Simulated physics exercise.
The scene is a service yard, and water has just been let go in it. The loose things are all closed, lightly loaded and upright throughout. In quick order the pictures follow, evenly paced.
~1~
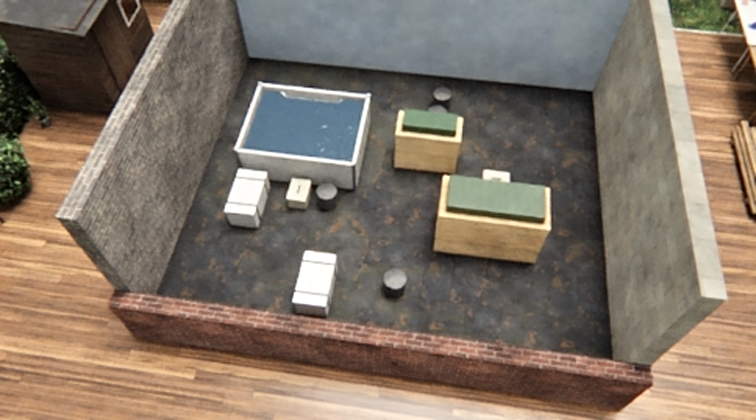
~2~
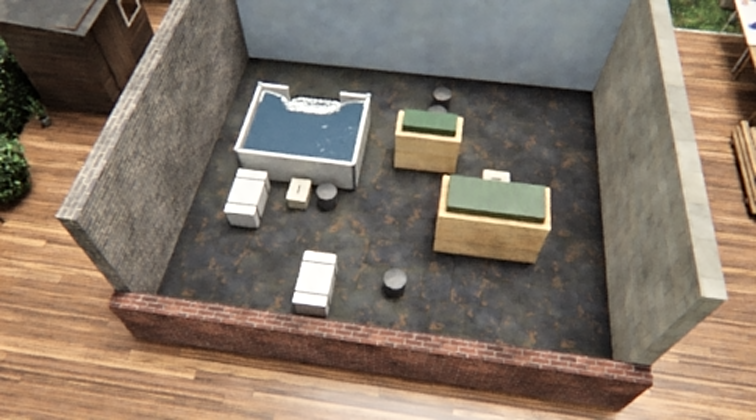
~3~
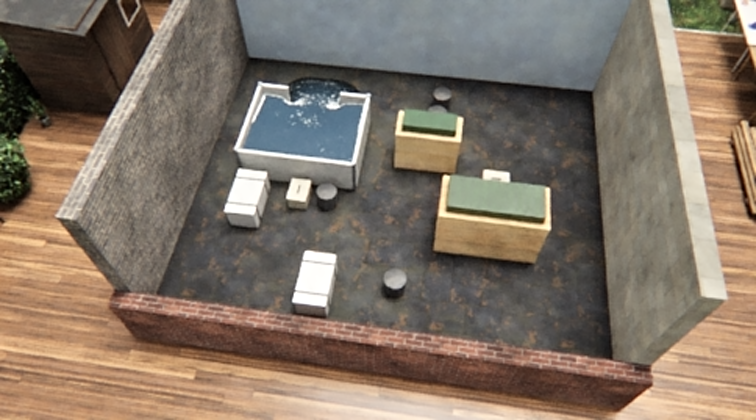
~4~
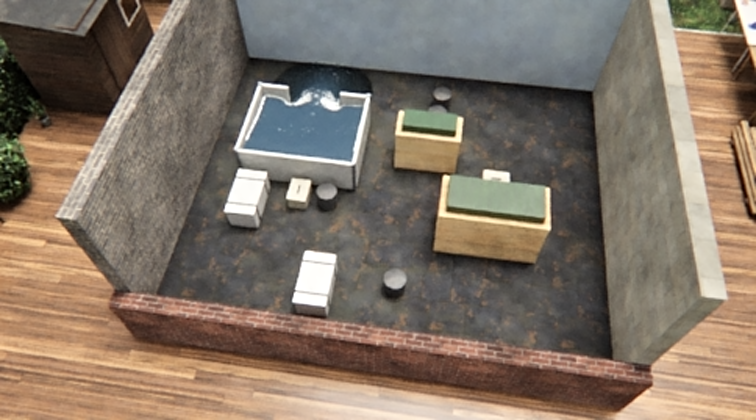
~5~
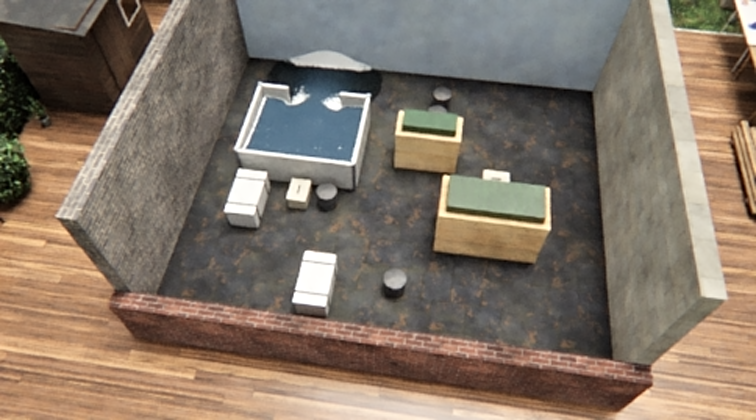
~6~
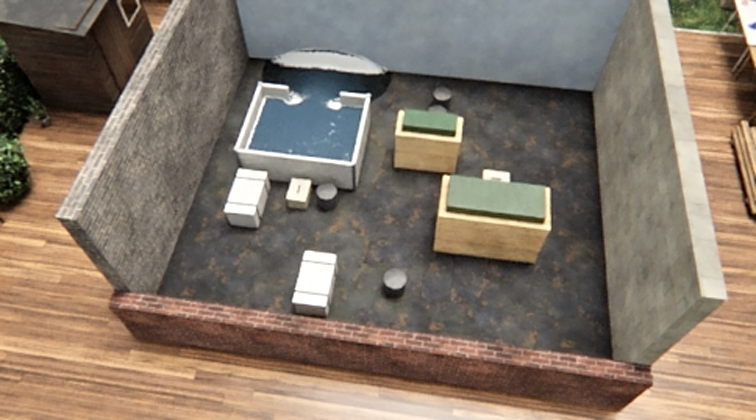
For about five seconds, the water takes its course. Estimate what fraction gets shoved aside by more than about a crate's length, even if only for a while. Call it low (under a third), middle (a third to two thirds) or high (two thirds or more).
Low.
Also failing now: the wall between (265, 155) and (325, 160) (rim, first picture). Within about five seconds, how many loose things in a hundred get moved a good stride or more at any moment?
Estimate: Close to 60 per cent.
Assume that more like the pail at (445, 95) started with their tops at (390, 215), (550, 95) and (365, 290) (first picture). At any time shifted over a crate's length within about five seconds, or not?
One by one: Hardly budges; knocked well away; hardly budges.
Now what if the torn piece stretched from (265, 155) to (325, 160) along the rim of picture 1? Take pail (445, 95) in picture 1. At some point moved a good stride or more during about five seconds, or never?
For that one: It fell short.
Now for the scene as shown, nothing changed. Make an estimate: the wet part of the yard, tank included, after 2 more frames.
My guess is around 15 per cent.
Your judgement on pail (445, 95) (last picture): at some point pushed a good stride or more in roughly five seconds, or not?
My call: Swept aside.
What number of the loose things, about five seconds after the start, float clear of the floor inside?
0.
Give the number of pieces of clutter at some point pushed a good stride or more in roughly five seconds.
Number: 2.
A moment on, 0 of 8 are well off their spots; 0 afloat.
Next, 0 of 8 are well off their spots; 0 afloat.
Later, 2 of 8 are well off their spots; 0 afloat.
In the end, 2 of 8 are well off their spots, and 2 have been at some point; 0 afloat.
